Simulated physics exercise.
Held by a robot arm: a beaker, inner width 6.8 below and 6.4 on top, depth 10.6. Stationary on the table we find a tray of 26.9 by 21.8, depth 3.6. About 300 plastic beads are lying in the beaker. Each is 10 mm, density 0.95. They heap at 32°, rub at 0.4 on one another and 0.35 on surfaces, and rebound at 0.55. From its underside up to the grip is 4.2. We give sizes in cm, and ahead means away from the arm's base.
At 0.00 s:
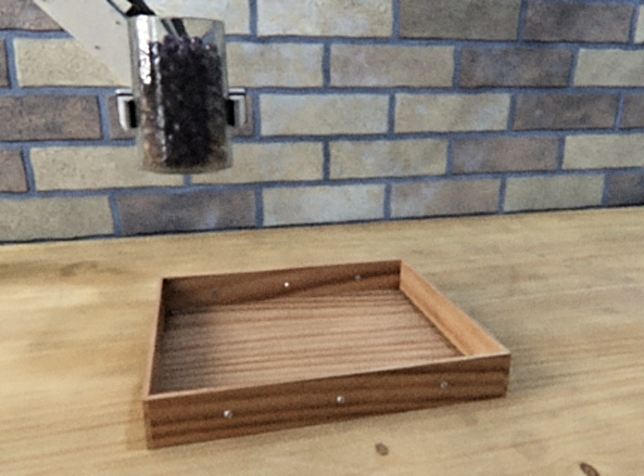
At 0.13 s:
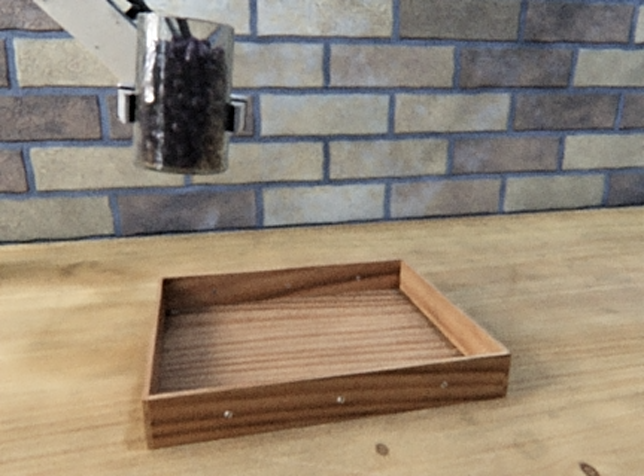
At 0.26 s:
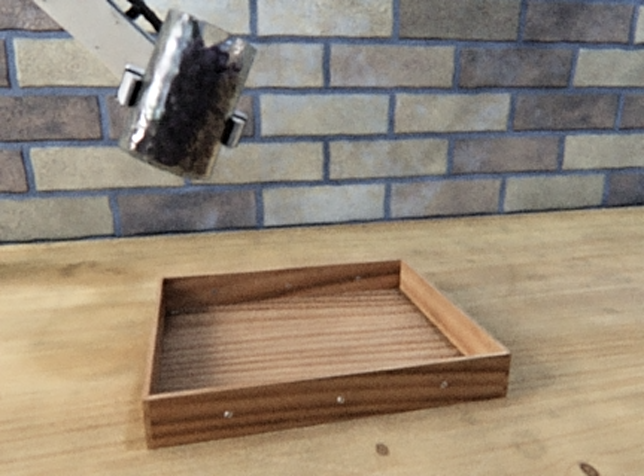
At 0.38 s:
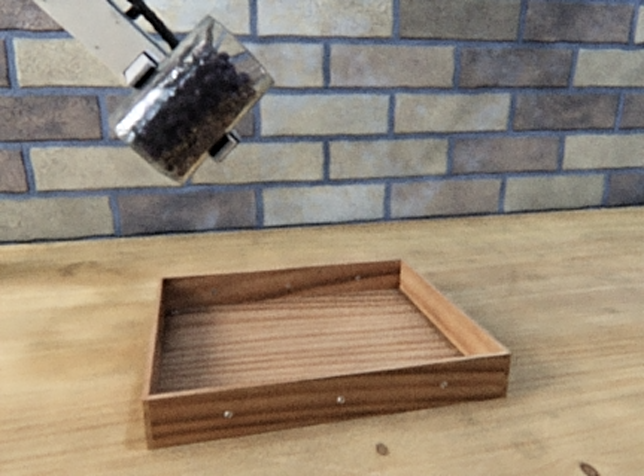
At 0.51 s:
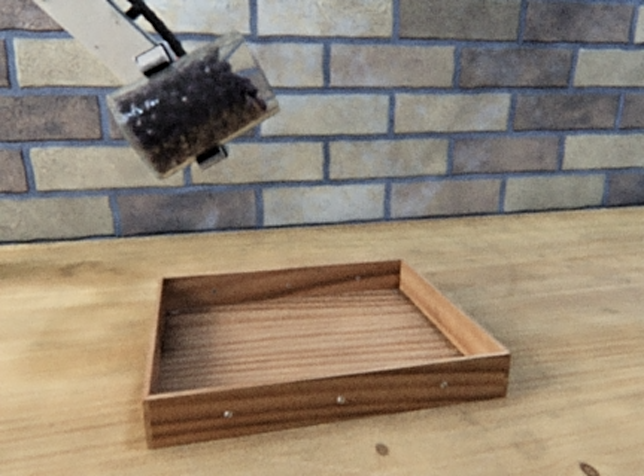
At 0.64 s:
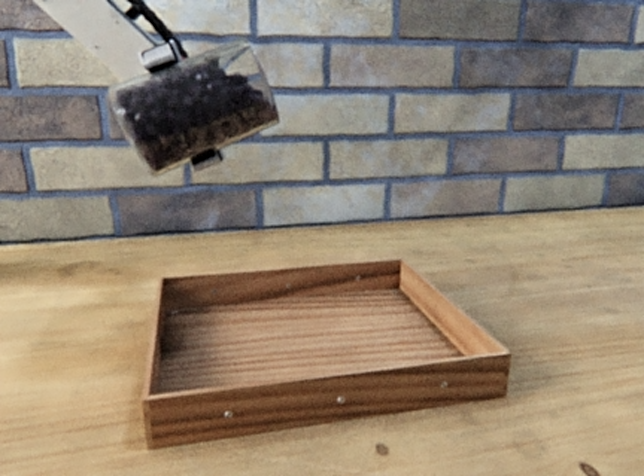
Robot arm tilting a clear beaker of dark beads steadily to the right above an empty wooden tray on a table.
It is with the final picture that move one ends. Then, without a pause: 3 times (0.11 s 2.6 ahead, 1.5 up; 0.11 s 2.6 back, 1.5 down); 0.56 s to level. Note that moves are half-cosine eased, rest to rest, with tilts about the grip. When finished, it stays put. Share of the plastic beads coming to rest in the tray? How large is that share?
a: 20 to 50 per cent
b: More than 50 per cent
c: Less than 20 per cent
a, 20 to 50 per cent.
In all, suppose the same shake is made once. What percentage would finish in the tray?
That change gives some 15 percent.
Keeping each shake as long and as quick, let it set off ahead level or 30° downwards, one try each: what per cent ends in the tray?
Roughly 25 per cent, then 10 per cent.
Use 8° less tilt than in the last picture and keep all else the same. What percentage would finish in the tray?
Expected: Around 25 %.
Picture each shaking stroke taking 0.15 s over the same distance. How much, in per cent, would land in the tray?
Around 15 percent.
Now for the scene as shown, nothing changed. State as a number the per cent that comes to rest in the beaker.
I'd estimate close to 65 percent finishes there.
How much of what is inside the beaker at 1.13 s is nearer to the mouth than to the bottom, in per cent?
My estimate is near 40 per cent.
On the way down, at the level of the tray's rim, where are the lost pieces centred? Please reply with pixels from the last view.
Estimated centre around (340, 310) in pixels.
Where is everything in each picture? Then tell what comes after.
The beaker middle at (182, 99), level; upper third of the load around (181, 70), from x 140 to 220, top at y 45; 304 in the beaker, in the first picture.
The beaker middle at (184, 99), tilted 7° forward; upper third of the load around (184, 70), from x 145 to 220, top at y 45, in the second picture.
The beaker middle at (188, 100), tilted 24° forward; upper third of the load around (192, 74), from x 130 to 235, top at y 45, in the third picture.
The beaker middle at (193, 103), tilted 45° forward; upper third of the load around (200, 82), from x 125 to 250, top at y 50, in the fourth picture.
The beaker middle at (196, 106), tilted 62° forward; upper third of the load around (198, 89), from x 120 to 260, top at y 60, in the fifth picture.
The beaker middle at (196, 108), tilted 69° forward; upper third of the load around (192, 92), from x 125 to 270, top at y 70; 304 in the beaker, in the sixth picture.
After 1.13 s, tilted 69° forward, highest piece 24 above the table; 223 in the beaker, 42 in the tray, 39 in flight or on a rim.
After 1.62 s, tilted 28° forward, highest piece 26 above the table; 191 in the beaker, 107 in the tray, 5 on the table or floor, 1 in flight or on a rim.
After 2.06 s, level, highest piece 24 above the table; 191 in the beaker, 108 in the tray, 5 on the table or floor.
After 3.11 s, level, highest piece 24 above the table; 191 in the beaker, 108 in the tray, 5 on the table or floor.
In the end, 191 in the beaker, 108 in the tray, 5 on the table or floor. That is 36 % in the tray.
